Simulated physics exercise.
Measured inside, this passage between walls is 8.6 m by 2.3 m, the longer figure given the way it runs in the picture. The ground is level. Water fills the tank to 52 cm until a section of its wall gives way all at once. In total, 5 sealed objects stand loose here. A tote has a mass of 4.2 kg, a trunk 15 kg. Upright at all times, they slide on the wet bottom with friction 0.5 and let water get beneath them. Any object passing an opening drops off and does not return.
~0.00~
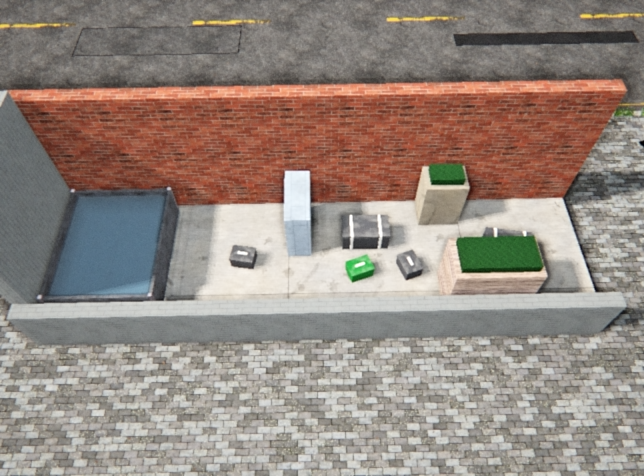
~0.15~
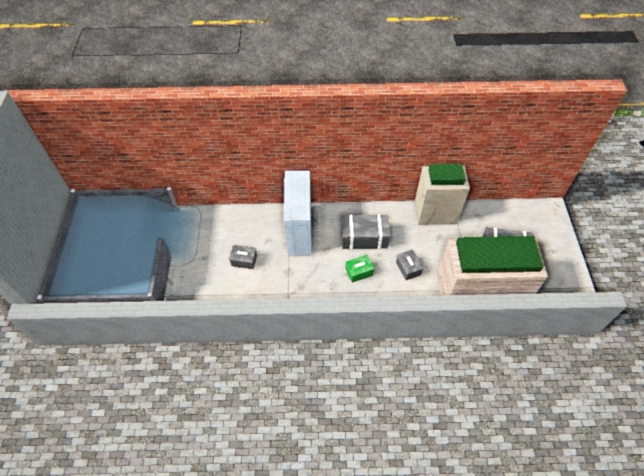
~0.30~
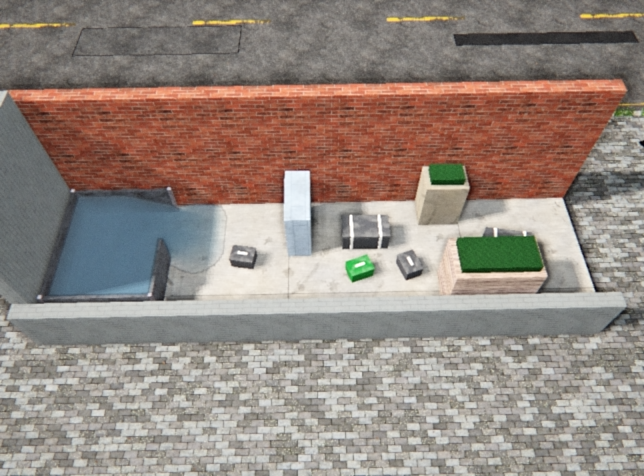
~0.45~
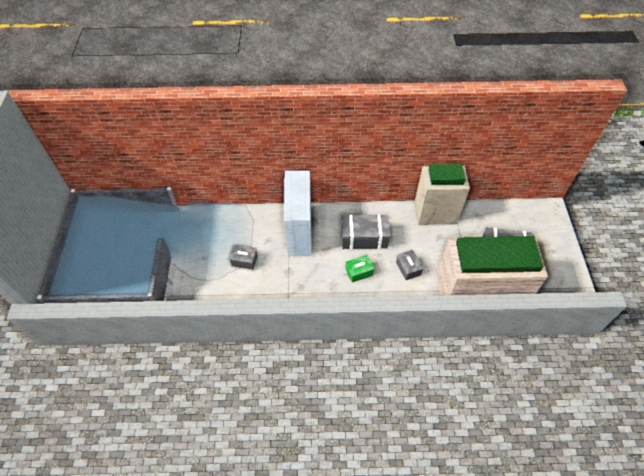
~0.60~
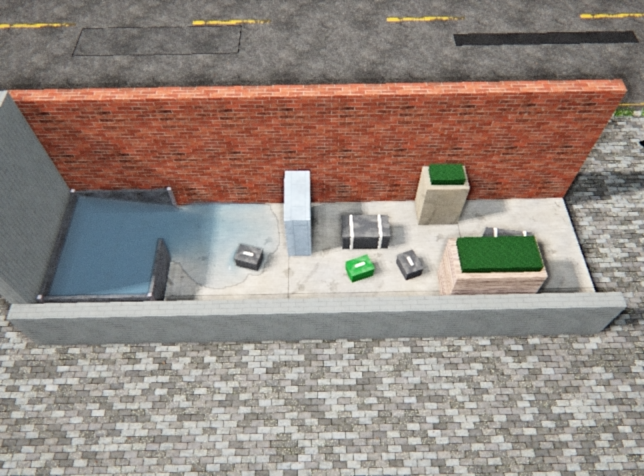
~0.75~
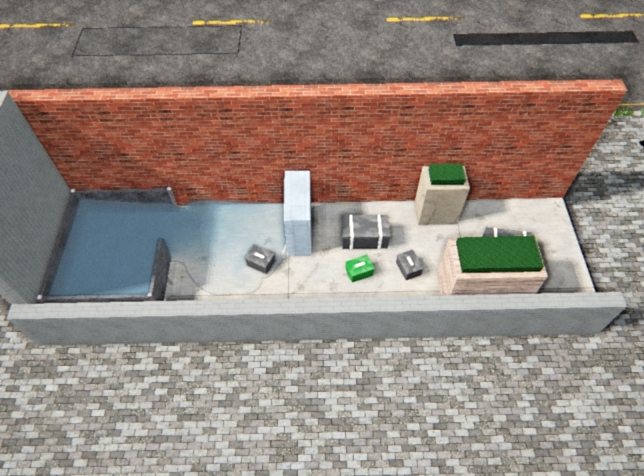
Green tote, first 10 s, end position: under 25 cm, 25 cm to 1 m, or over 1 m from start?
25 cm to 1 m.
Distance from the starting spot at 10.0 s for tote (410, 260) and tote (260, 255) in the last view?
Gone out; gone out.
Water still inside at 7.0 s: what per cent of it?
About 96 per cent.
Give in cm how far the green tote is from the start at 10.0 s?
I'd say close to 50 centimetres.
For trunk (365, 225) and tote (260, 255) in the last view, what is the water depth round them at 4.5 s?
I'd estimate 5 cm for the first and 6 cm for the second.
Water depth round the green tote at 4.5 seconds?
Depth: About 6 cm.
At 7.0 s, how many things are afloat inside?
Tally: 4 of them.
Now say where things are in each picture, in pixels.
The first frame shows the green tote at (360, 265) rests on the ground; water covers 3.1 m2; 0 of 5 have shifted.
The second frame shows the green tote at (360, 265) rests on the ground; water covers 3.6 m2; 0 of 5 have shifted.
The third frame shows the green tote at (360, 265) rests on the ground; 4.2 m2 under water; 0 of 5 have shifted.
The fourth frame shows the green tote at (360, 265), on the bottom; 4.9 m2 under water; 0 of 5 have shifted.
The fifth frame shows the green tote at (360, 265) rests on the ground; water covers 5.6 m2; 1 of 5 have shifted.
The sixth frame shows the green tote at (360, 265), on the bottom; water covers 6.1 m2; 1 of 5 have shifted.
After 2.0 s the green tote is near (360, 265), 0.0 m from its start, aground; 0 of 5 are out; 0 afloat.
After 4.5 s the green tote is near (370, 246), 0.4 m from its start, afloat; 0 of 5 are out; 3 afloat.
After 7.0 s the green tote is near (377, 257), 0.3 m from its start, afloat; 0 of 5 are out; 4 afloat.
After 10.0 s the green tote is near (381, 247), 0.5 m from its start, afloat; 2 of 5 are out; 2 afloat.
